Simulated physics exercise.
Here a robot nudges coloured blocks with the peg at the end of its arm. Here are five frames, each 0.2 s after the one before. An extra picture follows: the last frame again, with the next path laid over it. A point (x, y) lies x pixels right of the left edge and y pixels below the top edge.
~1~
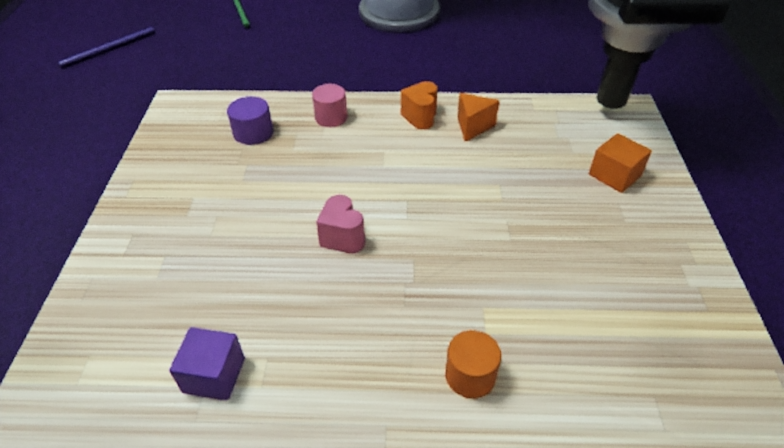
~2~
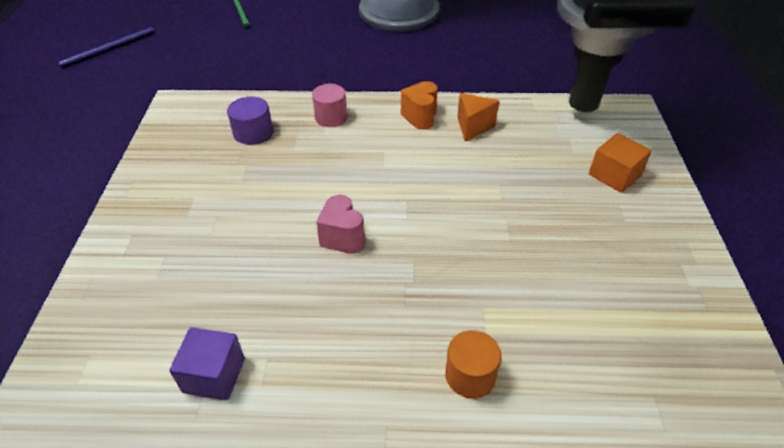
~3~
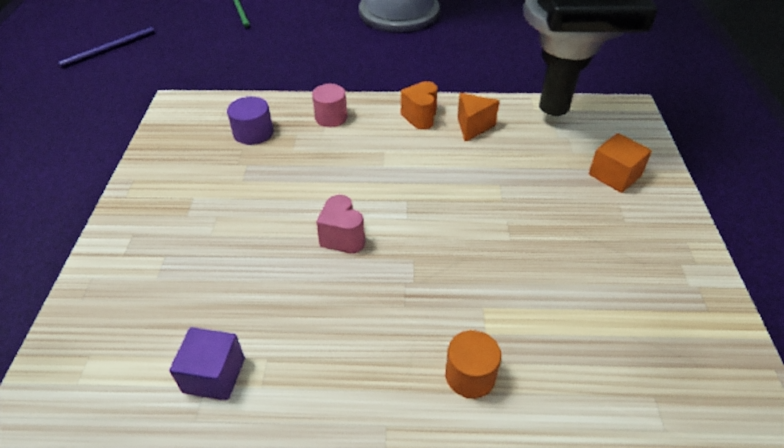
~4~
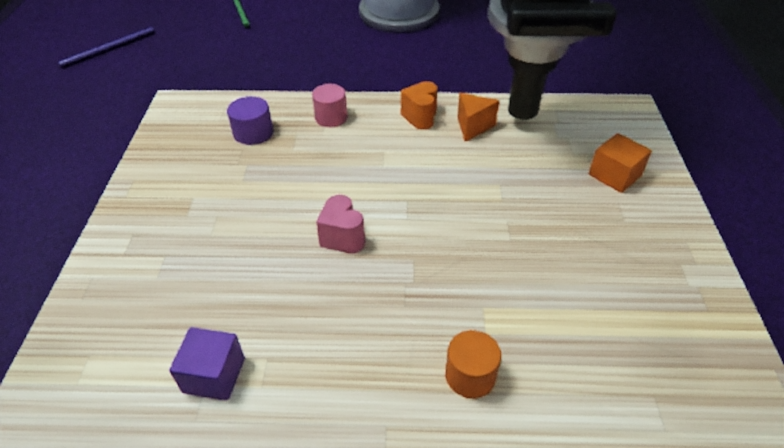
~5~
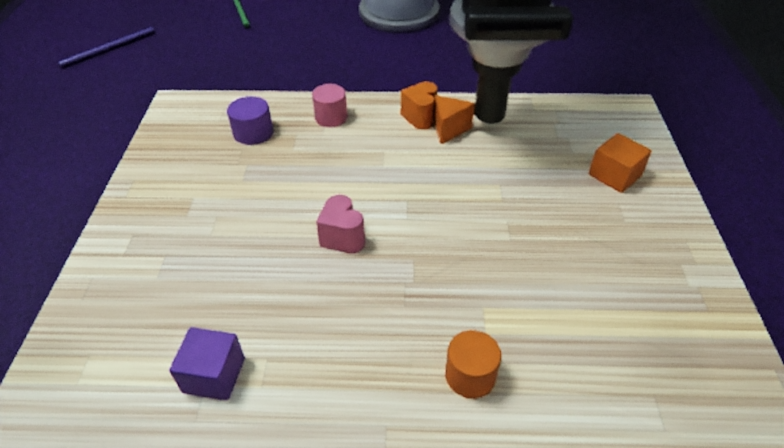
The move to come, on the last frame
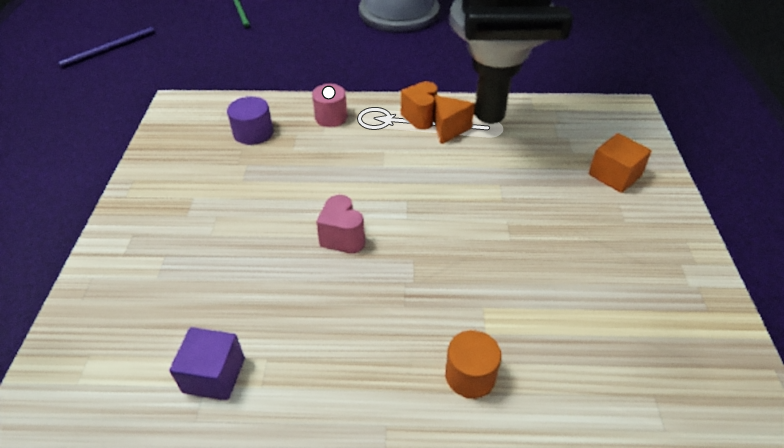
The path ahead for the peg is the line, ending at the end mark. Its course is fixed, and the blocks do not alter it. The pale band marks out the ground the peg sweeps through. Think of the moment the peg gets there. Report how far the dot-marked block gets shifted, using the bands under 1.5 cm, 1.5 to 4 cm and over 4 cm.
It travels less than 1.5 cm.
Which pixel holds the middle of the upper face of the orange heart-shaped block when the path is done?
It will likely be found at (351, 79).
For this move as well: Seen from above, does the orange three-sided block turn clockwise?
No, it doesn't check out.
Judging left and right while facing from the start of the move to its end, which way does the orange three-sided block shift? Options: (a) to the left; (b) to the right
The answer is a.
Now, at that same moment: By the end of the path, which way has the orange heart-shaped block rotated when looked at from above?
Bird's-eye view: Clockwise.
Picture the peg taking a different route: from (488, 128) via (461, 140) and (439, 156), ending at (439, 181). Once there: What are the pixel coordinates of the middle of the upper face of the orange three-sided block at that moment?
Pixel (411, 112).
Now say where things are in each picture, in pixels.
The first frame shows lower end of the peg at (611, 100), tops of blocks, pink circle at (329, 93), orange heart-shaped block at (421, 92), orange three-sided block at (476, 103).
The second frame shows peg at (584, 104), blocks as before.
The third frame shows peg at (554, 107), blocks as before.
The fourth frame shows peg at (523, 111), blocks as before.
The fifth frame shows peg at (490, 115), pink circle at (329, 93), orange heart-shaped block at (421, 92), orange three-sided block at (451, 105).
The drawn path runs straight from (488, 128) to (375, 118); the dot is on the pink circle.
On the path given first. One third of the way, peg at (450, 111); orange heart-shaped block at (402, 93), turned 65° clockwise; orange three-sided block at (419, 109), turned 35° anticlockwise.
Two thirds of the way, peg at (411, 108); orange heart-shaped block at (379, 88), turned 100° clockwise; orange three-sided block at (397, 112), turned 95° anticlockwise.
At the end, peg at (374, 105); pink circle not moved; orange heart-shaped block at (351, 79), turned 140° clockwise; orange three-sided block at (388, 112), turned 130° anticlockwise.
